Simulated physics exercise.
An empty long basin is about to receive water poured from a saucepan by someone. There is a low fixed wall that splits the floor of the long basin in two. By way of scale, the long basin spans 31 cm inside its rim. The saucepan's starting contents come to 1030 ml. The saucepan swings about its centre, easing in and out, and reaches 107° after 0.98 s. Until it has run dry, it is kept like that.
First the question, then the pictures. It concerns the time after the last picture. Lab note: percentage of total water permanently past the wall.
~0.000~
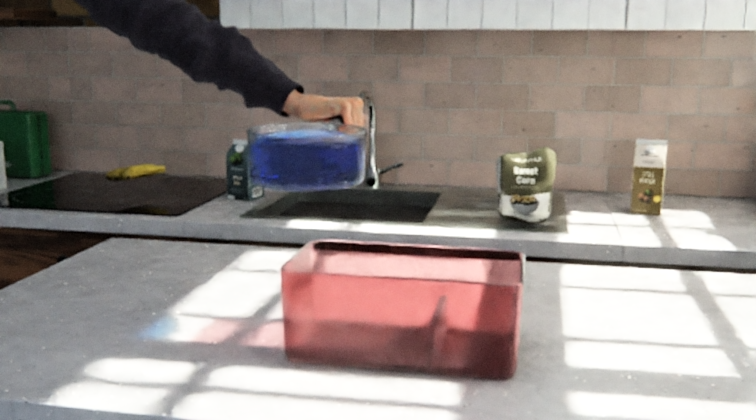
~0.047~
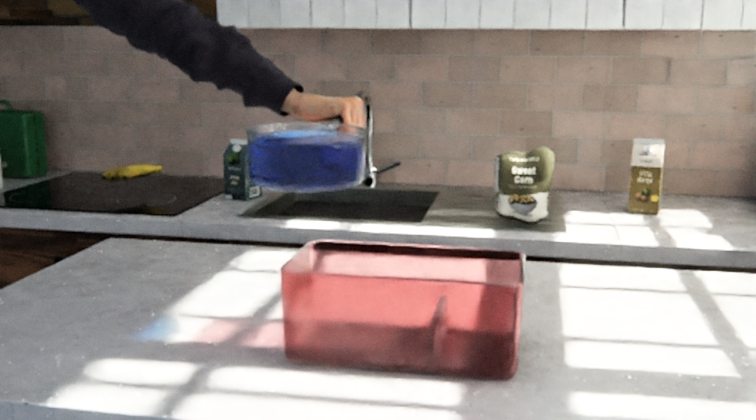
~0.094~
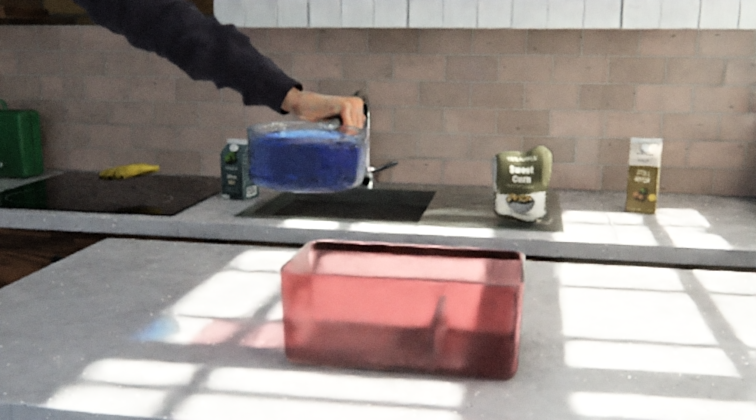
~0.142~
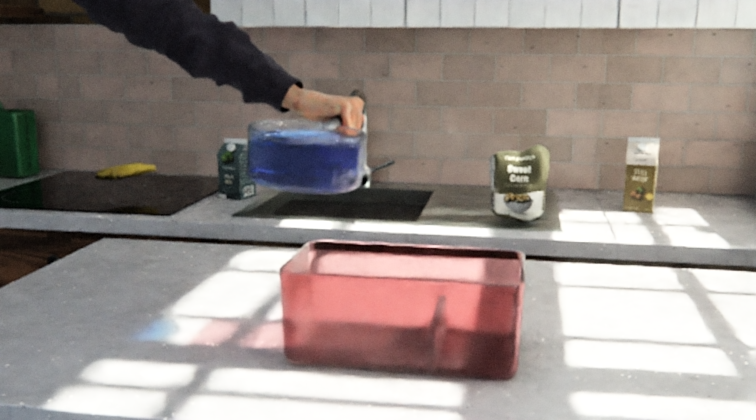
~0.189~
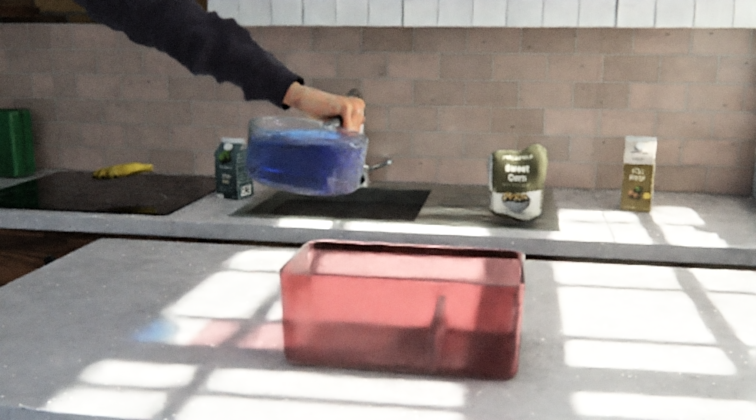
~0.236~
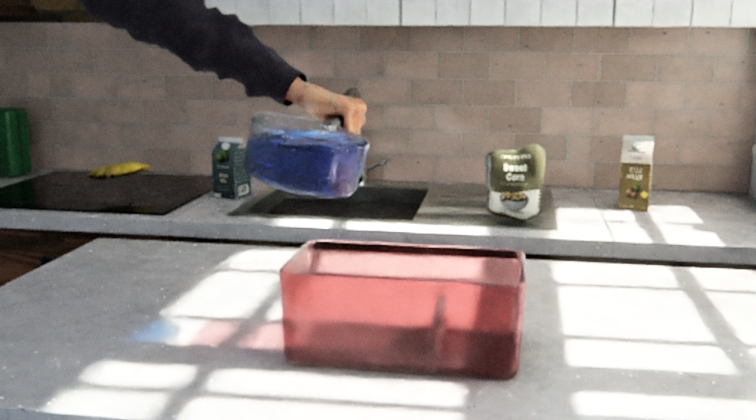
Approx. 9 %.
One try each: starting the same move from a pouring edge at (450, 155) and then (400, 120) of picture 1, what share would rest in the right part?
Respectively 75 and 60 %.
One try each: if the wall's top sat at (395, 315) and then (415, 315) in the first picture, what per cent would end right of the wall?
In turn about 65 and 45 per cent.
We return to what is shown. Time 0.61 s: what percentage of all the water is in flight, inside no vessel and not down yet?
Some 38 per cent, I reckon.
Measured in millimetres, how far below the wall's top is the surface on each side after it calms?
About 20 mm left, about 46 mm right.
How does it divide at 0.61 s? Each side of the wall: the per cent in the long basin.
Left roughly 20, right roughly 1.
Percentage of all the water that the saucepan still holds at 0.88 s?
About 6 percent.
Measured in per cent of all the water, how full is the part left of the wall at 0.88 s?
Left share: Approx. 80 %.
Then, 0.61 s in, the tilt is 73° and 41 per cent is still to pour, 20 is left of the wall and 1 right of it.
Then, 0.88 s in, the tilt is 104° and 6 per cent is still to pour, 81 is left of the wall and 7 right of it.
Then, 1.17 s in, the tilt is 107° and 0 per cent is still to pour, 90 is left of the wall and 8 right of it.
Then, 1.48 s in, the tilt is 107° and 0 per cent is still to pour, 89 is left of the wall and 9 right of it.
Finally, 89 per cent lies left of the wall, 9 right of it and 2 outside.
